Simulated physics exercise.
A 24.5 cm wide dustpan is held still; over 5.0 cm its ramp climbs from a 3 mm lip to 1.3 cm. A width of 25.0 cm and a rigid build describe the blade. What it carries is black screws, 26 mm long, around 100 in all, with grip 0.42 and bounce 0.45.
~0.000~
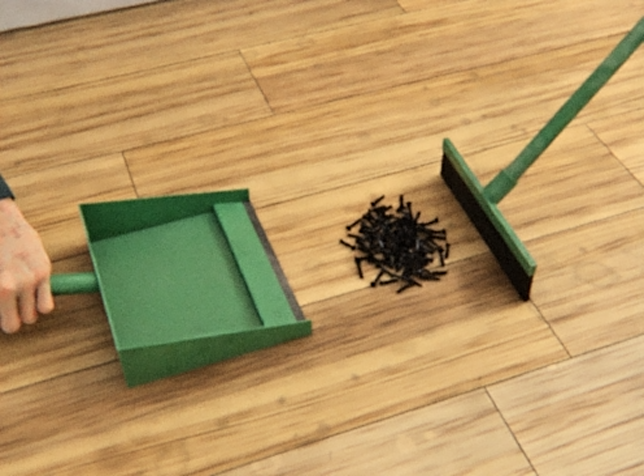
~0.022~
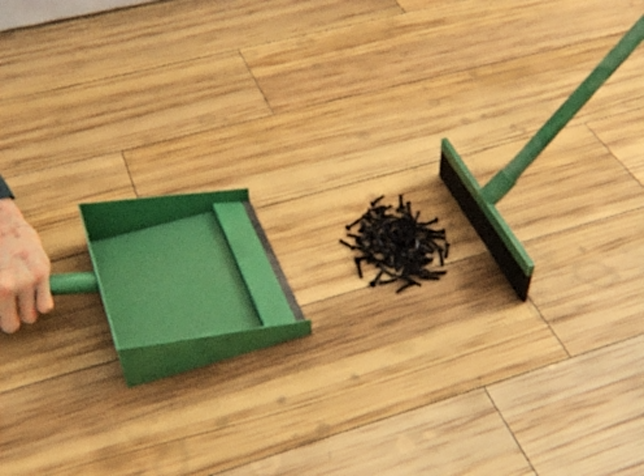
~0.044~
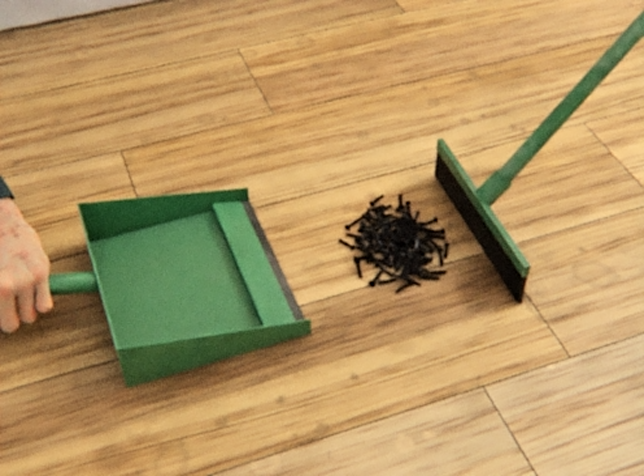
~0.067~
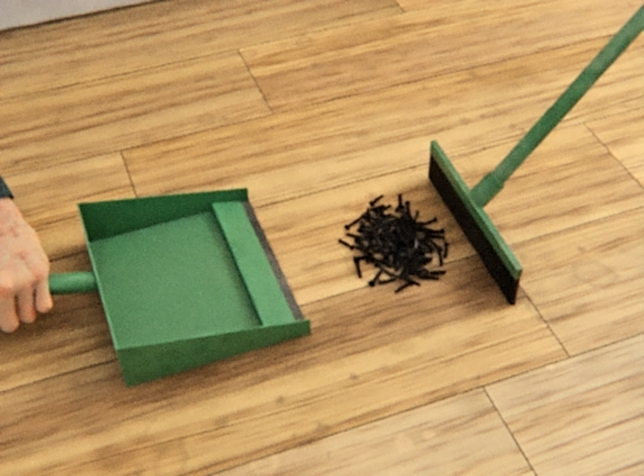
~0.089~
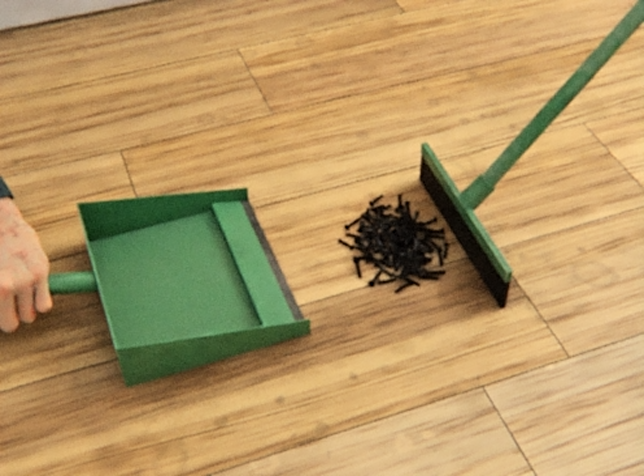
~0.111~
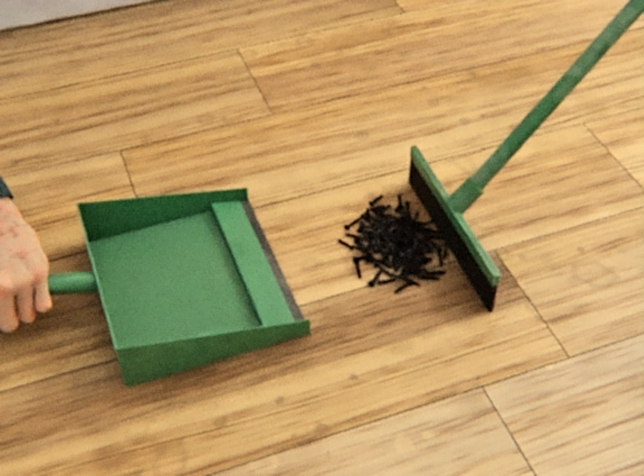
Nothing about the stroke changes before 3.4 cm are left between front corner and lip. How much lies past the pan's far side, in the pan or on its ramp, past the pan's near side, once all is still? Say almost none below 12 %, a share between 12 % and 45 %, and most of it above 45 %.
Result: Far side: A tiny fraction; pan: A moderate fraction; near side: A tiny fraction.
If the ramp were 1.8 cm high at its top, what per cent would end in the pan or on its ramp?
Around 20 per cent.
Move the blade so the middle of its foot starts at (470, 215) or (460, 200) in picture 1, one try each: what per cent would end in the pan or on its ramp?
Around 30 percent, then around 25 percent.
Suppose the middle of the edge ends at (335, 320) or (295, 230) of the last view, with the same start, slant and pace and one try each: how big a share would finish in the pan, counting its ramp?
First try around 20 %, second try around 25 %.
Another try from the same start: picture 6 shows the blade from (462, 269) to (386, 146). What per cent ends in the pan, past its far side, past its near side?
Final per cent - pan 55, far 0, near 0.
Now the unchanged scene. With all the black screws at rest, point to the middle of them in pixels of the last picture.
(287, 267) or so.
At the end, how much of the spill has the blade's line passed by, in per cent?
About 0 per cent.
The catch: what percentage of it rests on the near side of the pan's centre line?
Something like 60 per cent of the catch.
Then, at 0.24 s, middle of the blade 12 cm from the lip; 0 % over the lip, far side 0 %, near side 0 %.
Then, at 0.33 s, middle of the blade 6 cm from the lip; 0 % over the lip, far side 0 %, near side 0 %.
After 0.55 s, middle of the blade 4 cm from the lip; 25 % over the lip, far side 0 %, near side 5 %.
In the end, at 1.2 s, far side 0 %, pan 25 %, near side 5 %, in front of the lip or behind the blade 70 %.
